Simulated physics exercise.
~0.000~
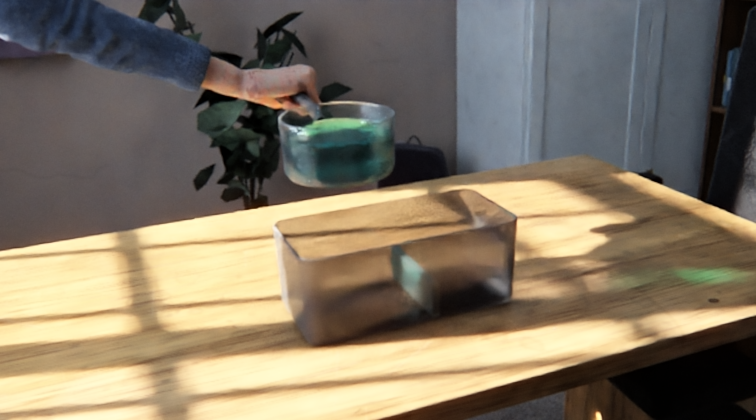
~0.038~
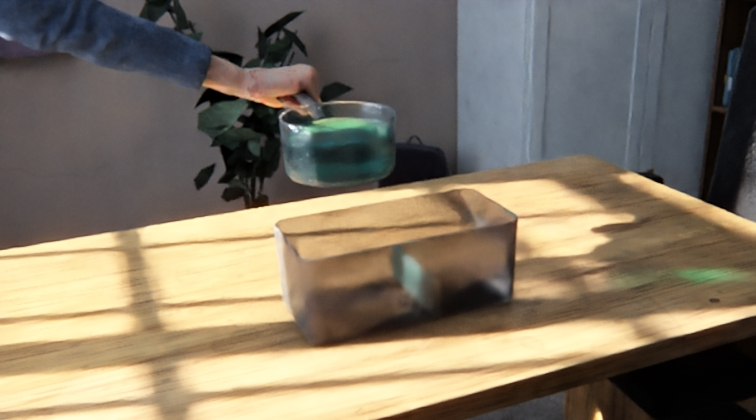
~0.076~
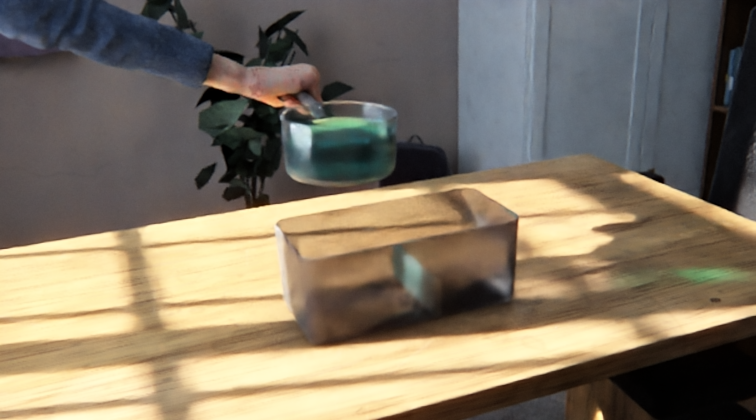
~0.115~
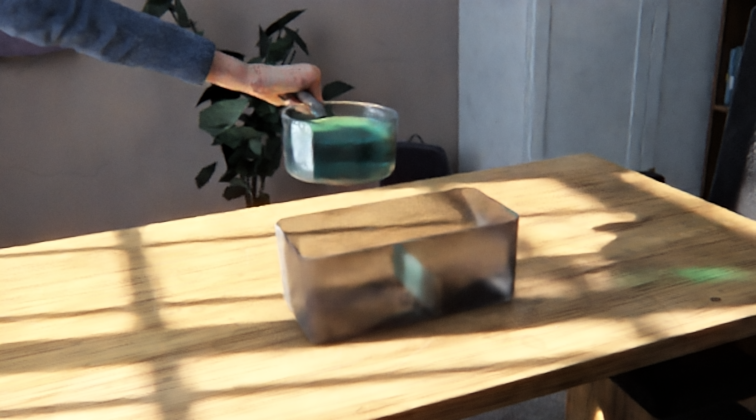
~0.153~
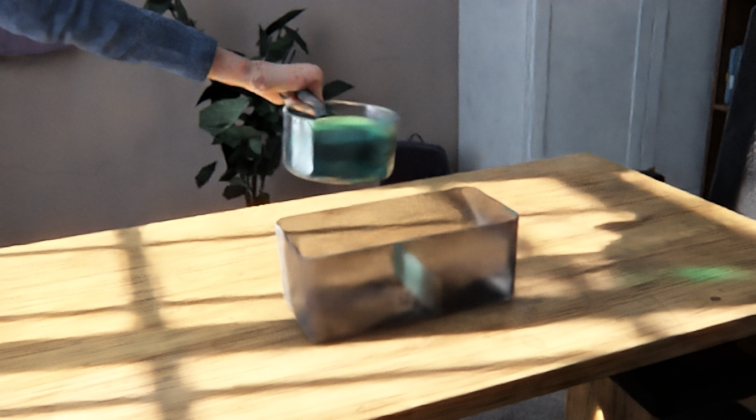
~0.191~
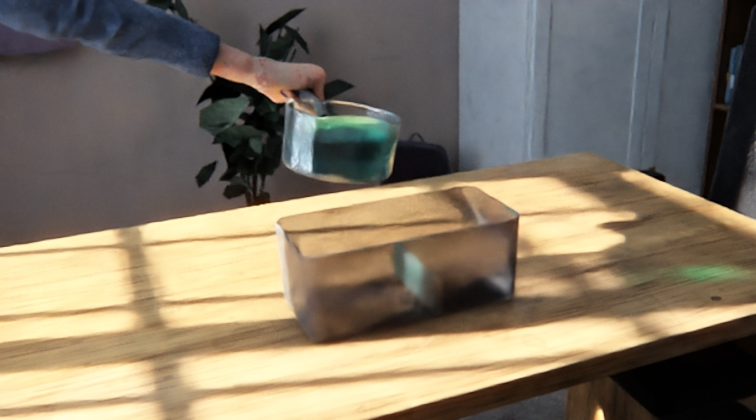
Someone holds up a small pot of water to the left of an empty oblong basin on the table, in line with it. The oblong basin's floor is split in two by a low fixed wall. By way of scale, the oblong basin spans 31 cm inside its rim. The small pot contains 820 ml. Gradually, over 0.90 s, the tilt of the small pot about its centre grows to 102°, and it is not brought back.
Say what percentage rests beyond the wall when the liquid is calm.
Roughly 70 per cent rests beyond the wall.
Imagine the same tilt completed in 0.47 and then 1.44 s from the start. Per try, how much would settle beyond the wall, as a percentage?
About 50 %, then about 75 %.
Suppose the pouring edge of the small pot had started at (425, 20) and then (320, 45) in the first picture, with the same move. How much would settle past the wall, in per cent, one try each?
About 70 %, then about 5 %.
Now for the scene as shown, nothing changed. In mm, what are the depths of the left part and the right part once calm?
Some 10 mm on the left and some 34 mm on the right.
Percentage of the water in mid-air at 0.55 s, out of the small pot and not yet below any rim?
About 30 per cent.
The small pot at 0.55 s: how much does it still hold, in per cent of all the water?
Near 62 in a hundred.
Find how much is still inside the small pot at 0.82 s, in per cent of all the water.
12 %.
By 0.55 s the tilt is 69° and 61 per cent is still to pour, 1 is left of the wall and 8 right of it.
By 0.82 s the tilt is 100° and 13 per cent is still to pour, 11 is left of the wall and 68 right of it.
By 1.10 s the tilt is 102° and 1 per cent is still to pour, 27 is left of the wall and 70 right of it.
By 1.40 s the tilt is 102° and 0 per cent is still to pour, 30 is left of the wall and 70 right of it.
At rest 30 per cent lies left of the wall, 70 right of it and 1 outside.
